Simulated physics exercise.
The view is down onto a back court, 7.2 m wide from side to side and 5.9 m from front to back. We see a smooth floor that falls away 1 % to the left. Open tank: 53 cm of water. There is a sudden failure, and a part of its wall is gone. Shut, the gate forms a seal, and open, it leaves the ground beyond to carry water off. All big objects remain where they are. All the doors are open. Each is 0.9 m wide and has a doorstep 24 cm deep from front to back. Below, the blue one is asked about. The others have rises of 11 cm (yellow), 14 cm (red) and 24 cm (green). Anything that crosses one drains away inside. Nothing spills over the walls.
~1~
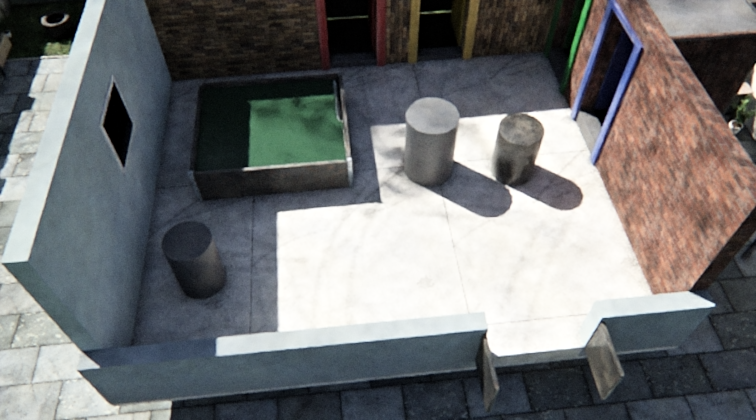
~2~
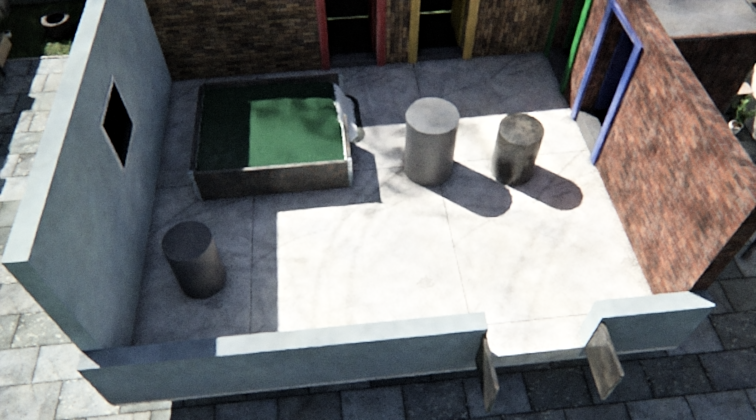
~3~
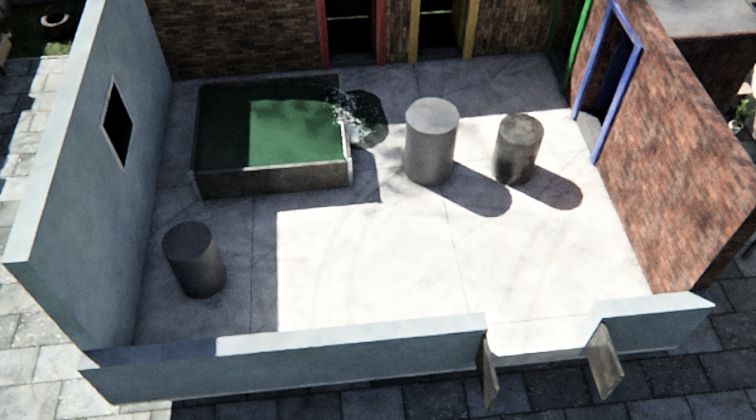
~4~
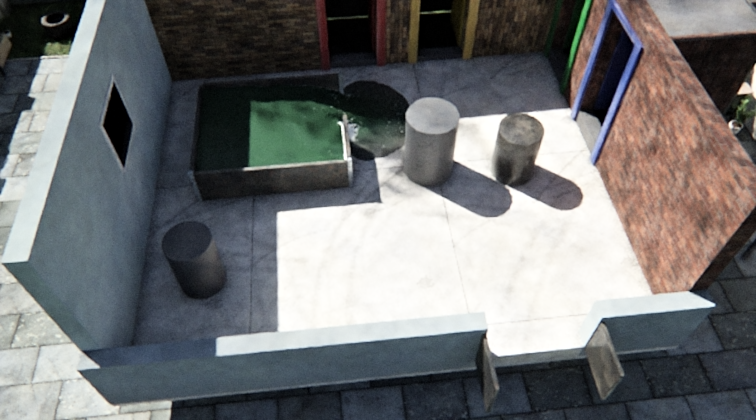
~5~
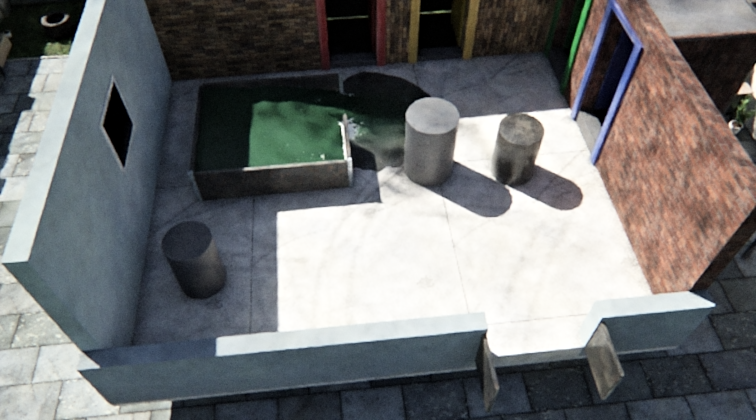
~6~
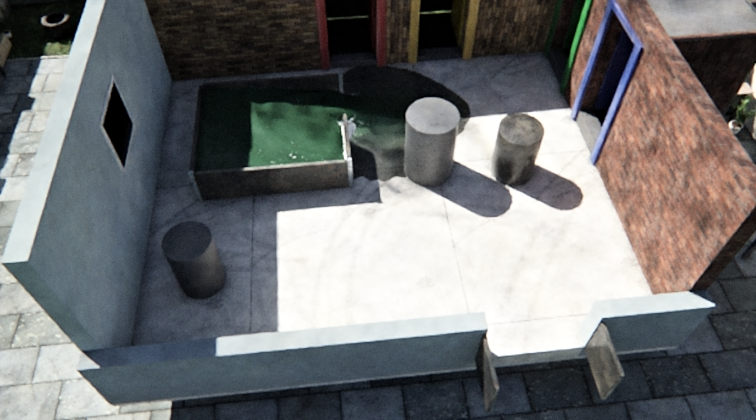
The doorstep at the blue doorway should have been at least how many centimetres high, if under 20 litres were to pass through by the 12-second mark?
At least some 15 cm.
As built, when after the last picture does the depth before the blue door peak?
Approximately 2.6 s.
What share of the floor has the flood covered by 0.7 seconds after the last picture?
Roughly 25 percent of the floor is wet.
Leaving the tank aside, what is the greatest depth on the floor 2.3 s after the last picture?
Up to some 30 centimetres, I'd say.
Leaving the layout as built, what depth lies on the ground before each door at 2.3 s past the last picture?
Depths in cm: Yellow 13, blue 20, red 5, green 28.
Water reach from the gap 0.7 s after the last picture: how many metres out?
I make it some 4.0 m.
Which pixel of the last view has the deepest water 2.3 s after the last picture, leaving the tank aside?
About (525, 70).
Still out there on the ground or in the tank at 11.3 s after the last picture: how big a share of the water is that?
Remaining share: Around 88 %.
Then, 0.7 s after the last picture water covers 25 % of the floor, deepest (30 cm) near (350, 117); it has not reached the blue door.
Then, 2.3 s after the last picture water covers 30 % of the floor, deepest (30 cm) near (525, 70); 20 cm at the blue door, 0 litres in over its 27 cm doorstep.
Then, 11.3 s after the last picture water covers 95 % of the floor, deepest (10 cm) near (154, 205); 6 cm at the blue door, 0 litres in over its 27 cm doorstep.
At the blue door as built, the water peaked near 21 cm, 2.5 s after the last picture.
Run again over the same 12 s with other heights there, 37 litres in over 13 cm, 6 litres over 18 cm. The limit of 20 litres is kept from about 15 cm up.
